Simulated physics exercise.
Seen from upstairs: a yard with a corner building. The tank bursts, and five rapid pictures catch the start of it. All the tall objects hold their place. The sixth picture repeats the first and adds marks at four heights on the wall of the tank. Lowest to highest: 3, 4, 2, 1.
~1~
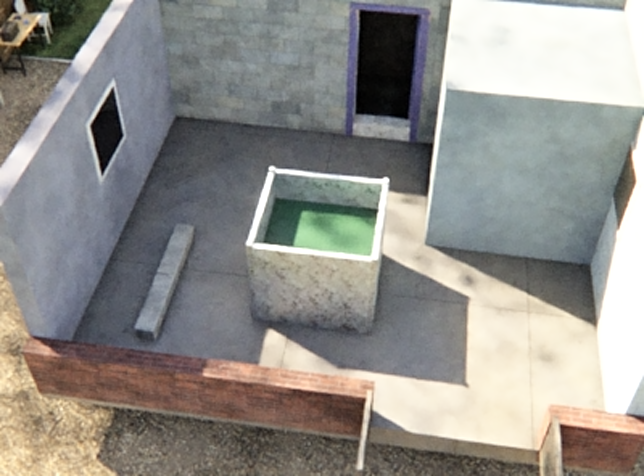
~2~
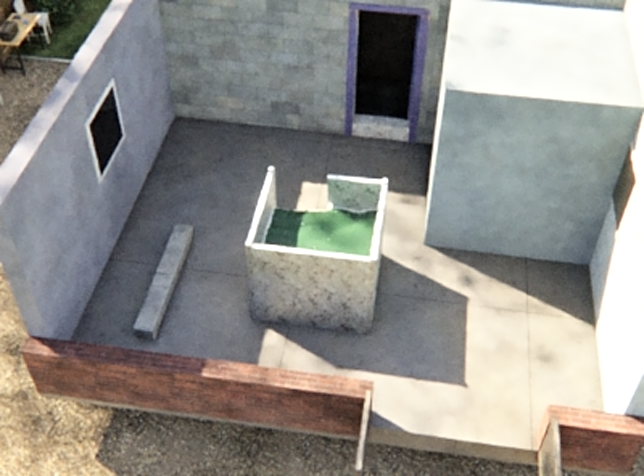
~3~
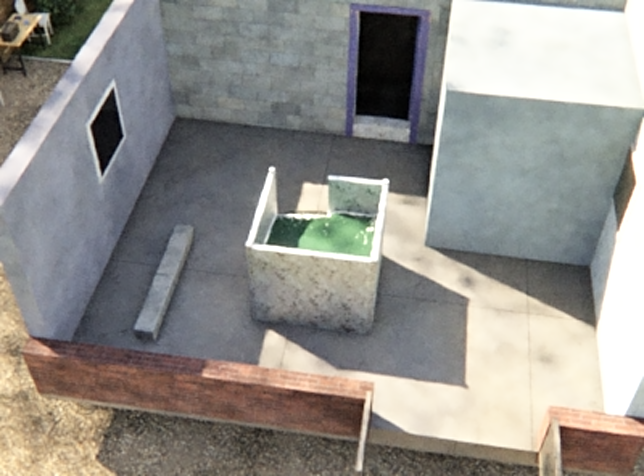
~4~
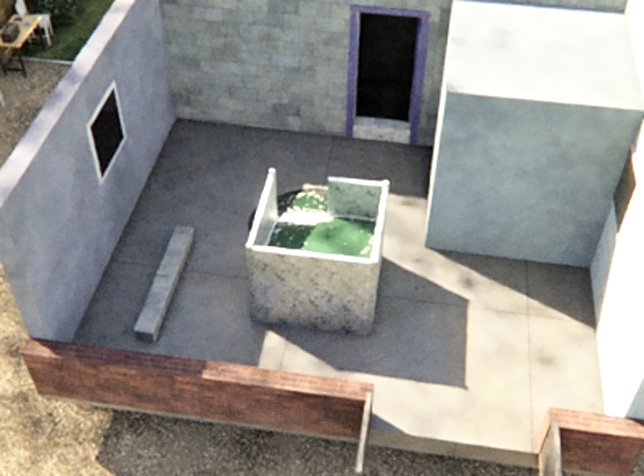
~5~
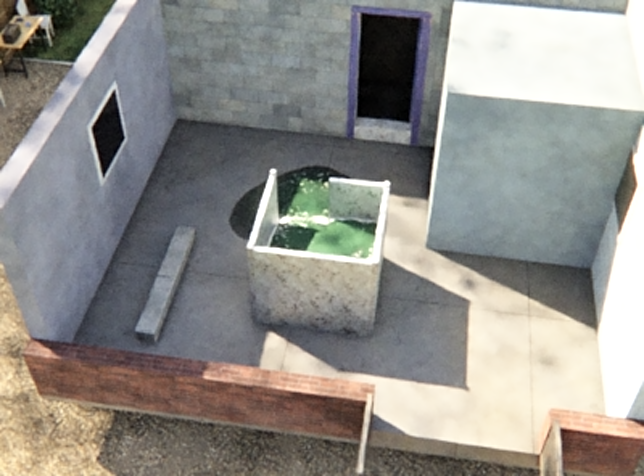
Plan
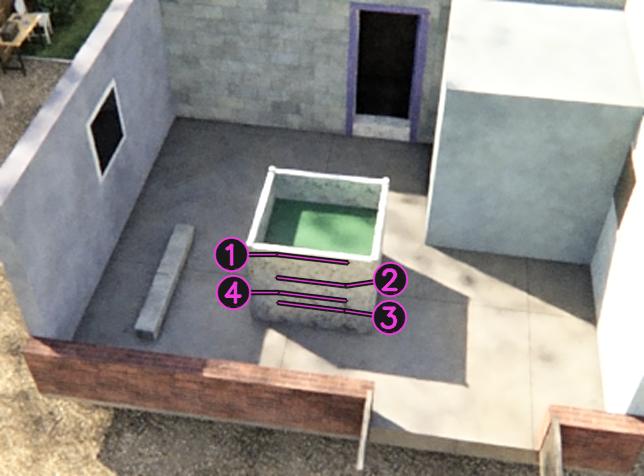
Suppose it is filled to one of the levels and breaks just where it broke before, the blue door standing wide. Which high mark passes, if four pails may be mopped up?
2.
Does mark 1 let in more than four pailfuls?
Yes.
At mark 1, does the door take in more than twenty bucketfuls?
No.
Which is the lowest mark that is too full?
Mark 1.
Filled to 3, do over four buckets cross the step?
No.
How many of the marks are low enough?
Three of the four.
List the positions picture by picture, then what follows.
The first frame shows water in the tank at rest, its middle at (320, 238); foot of the blue doorway at (381, 138); open gate at (462, 389).
In the second frame, water covers 1 % of the ground, its front hidden from here.
In the third frame, water covers 2 % of the ground, its front hidden from here.
In the fourth frame, water covers 6 % of the ground, its front hidden from here.
The fifth frame shows front seen at (242, 216), 11 % of the ground wet.
On the marked copy, 1 at (311, 258); 2 at (311, 281); 3 at (311, 306); 4 at (311, 296); from the bottom up 3, 4, 2, 1.
For mark 1, about 8 bucketfuls get in.
For mark 2, a splash gets over, under a bucket.
For mark 3, nothing gets over.
For mark 4, nothing gets over.
